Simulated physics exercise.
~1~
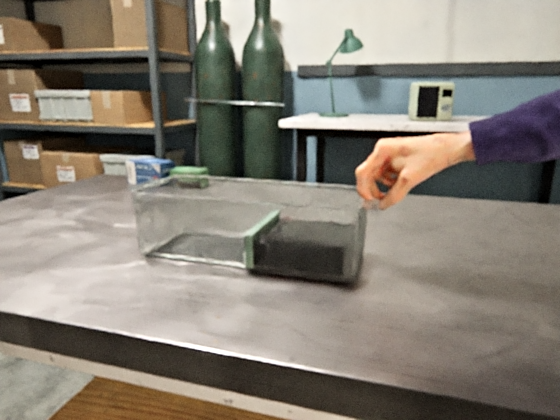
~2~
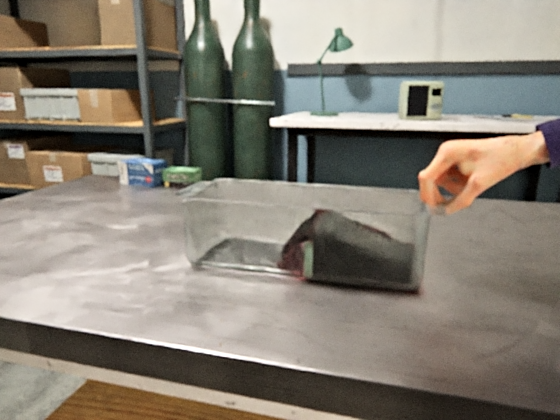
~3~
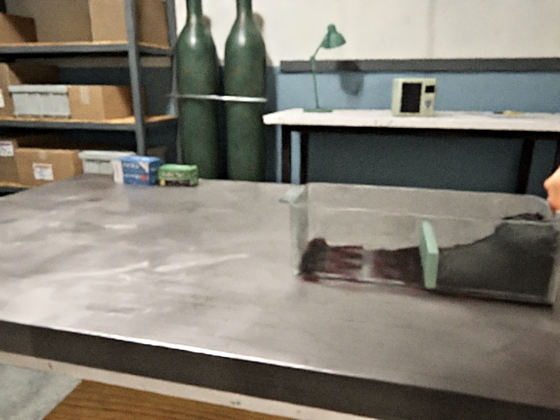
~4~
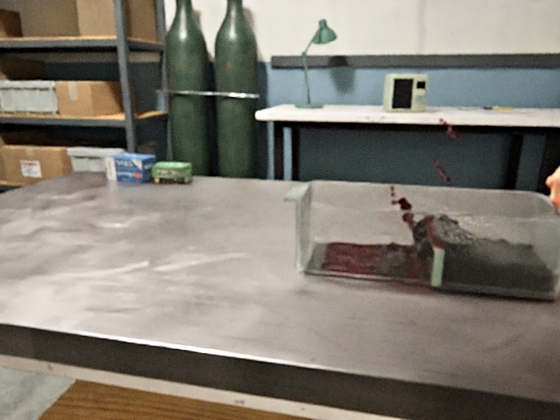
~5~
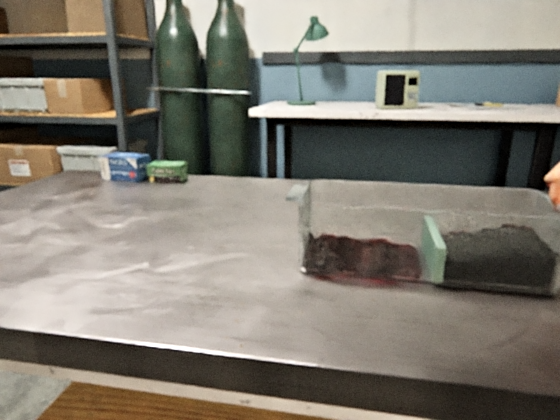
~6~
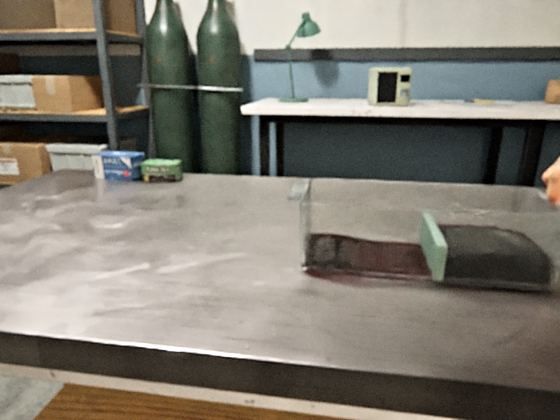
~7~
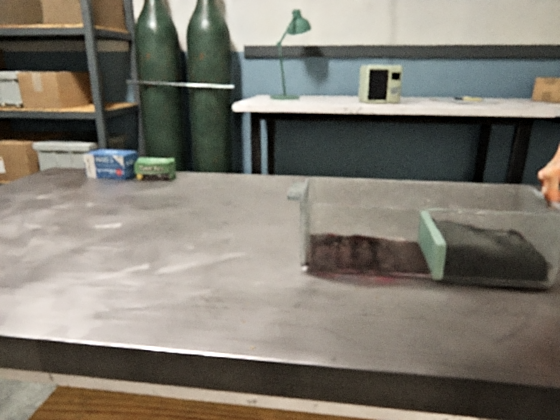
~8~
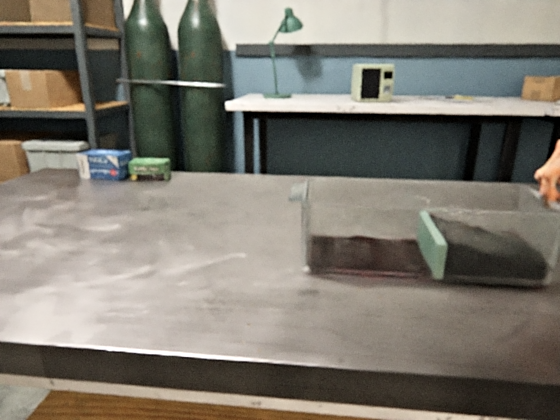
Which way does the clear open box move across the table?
The clear box moves to the right across the table.
